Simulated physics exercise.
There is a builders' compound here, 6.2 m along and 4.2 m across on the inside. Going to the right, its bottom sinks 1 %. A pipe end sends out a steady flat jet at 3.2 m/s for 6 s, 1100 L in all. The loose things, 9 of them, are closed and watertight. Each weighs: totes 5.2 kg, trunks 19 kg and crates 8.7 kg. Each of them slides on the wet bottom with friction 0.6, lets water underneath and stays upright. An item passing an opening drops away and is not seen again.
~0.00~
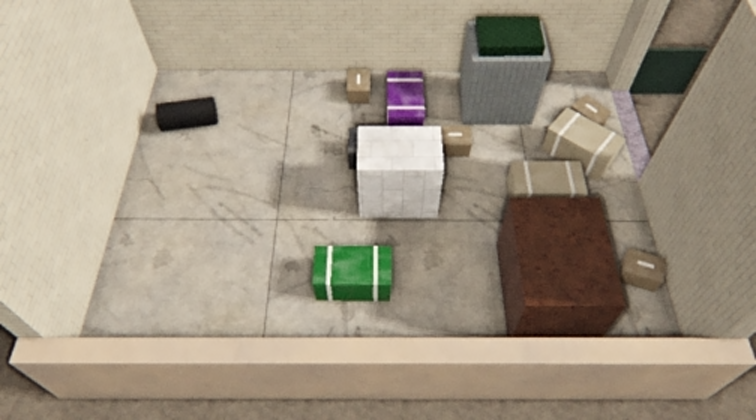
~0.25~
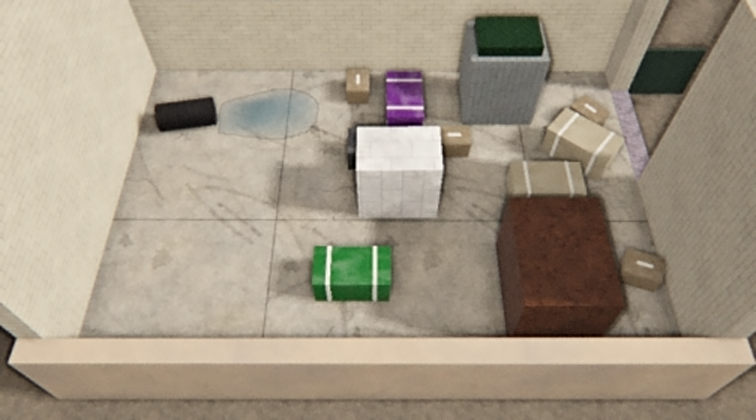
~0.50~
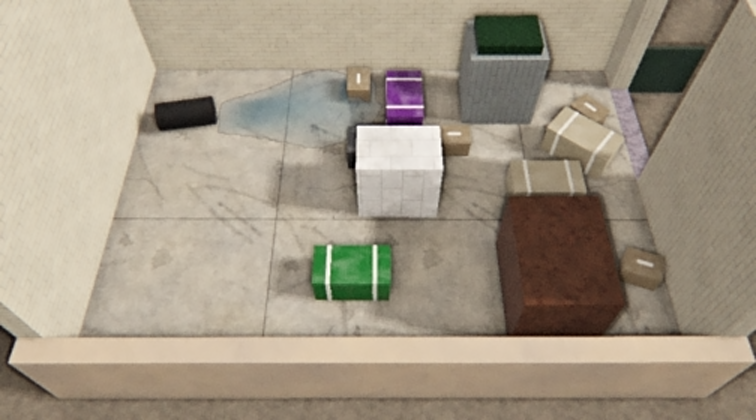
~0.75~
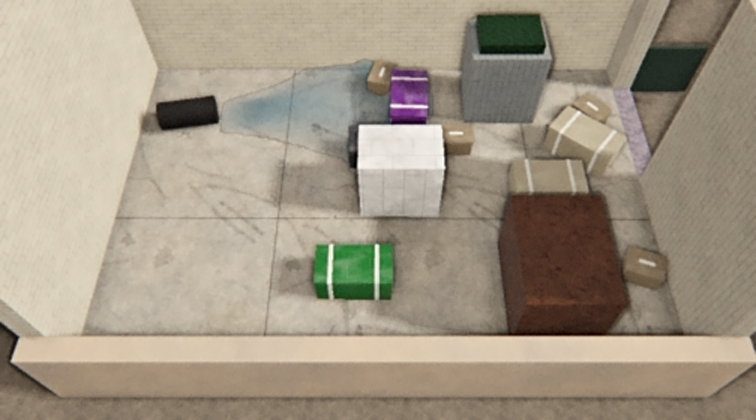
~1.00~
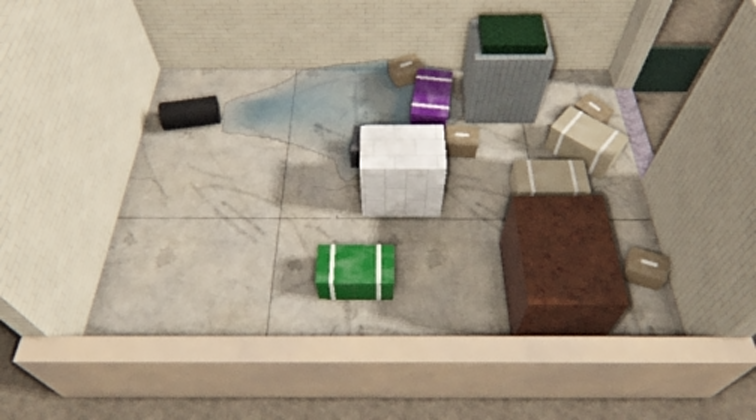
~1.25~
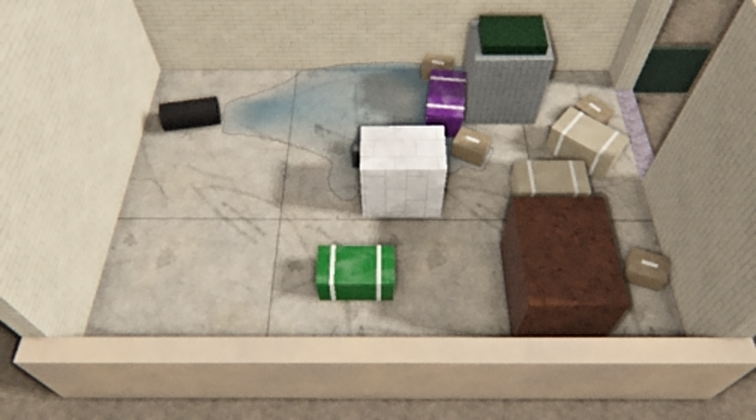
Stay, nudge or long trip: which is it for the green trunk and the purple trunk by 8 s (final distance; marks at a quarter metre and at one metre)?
One by one: Green trunk: Left within a quarter metre; purple trunk: Pushed past a metre.
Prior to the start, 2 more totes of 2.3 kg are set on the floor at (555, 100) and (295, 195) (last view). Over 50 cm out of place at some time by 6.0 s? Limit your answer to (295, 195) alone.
Note: Displacement remains within threshold.
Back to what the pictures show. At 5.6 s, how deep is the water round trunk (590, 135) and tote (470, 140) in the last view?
About 7 and 11 cm.
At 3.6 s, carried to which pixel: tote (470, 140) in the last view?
(597, 176), roughly.
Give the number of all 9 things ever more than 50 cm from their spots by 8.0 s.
7.
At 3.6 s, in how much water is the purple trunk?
Roughly 5 cm at that moment.
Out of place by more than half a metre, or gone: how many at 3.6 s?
4 in all.
After 1.8 s the green trunk is near (355, 264), 0.0 m from its start, aground; the purple trunk is near (450, 98), 0.5 m from its start, aground; 0 of 9 are out; 1 afloat.
After 3.6 s the green trunk is near (355, 264), 0.0 m from its start, aground; the purple trunk is near (541, 148), 1.8 m from its start, aground; 0 of 9 are out; 2 afloat.
After 5.6 s the green trunk is near (355, 264), 0.0 m from its start, aground; the purple trunk is near (594, 157), 2.4 m from its start, afloat; 0 of 9 are out; 6 afloat.
After 8.0 s the green trunk is near (355, 264), 0.0 m from its start, aground; the purple trunk is near (605, 137), 2.4 m from its start, afloat; 1 of 9 are out; 6 afloat.
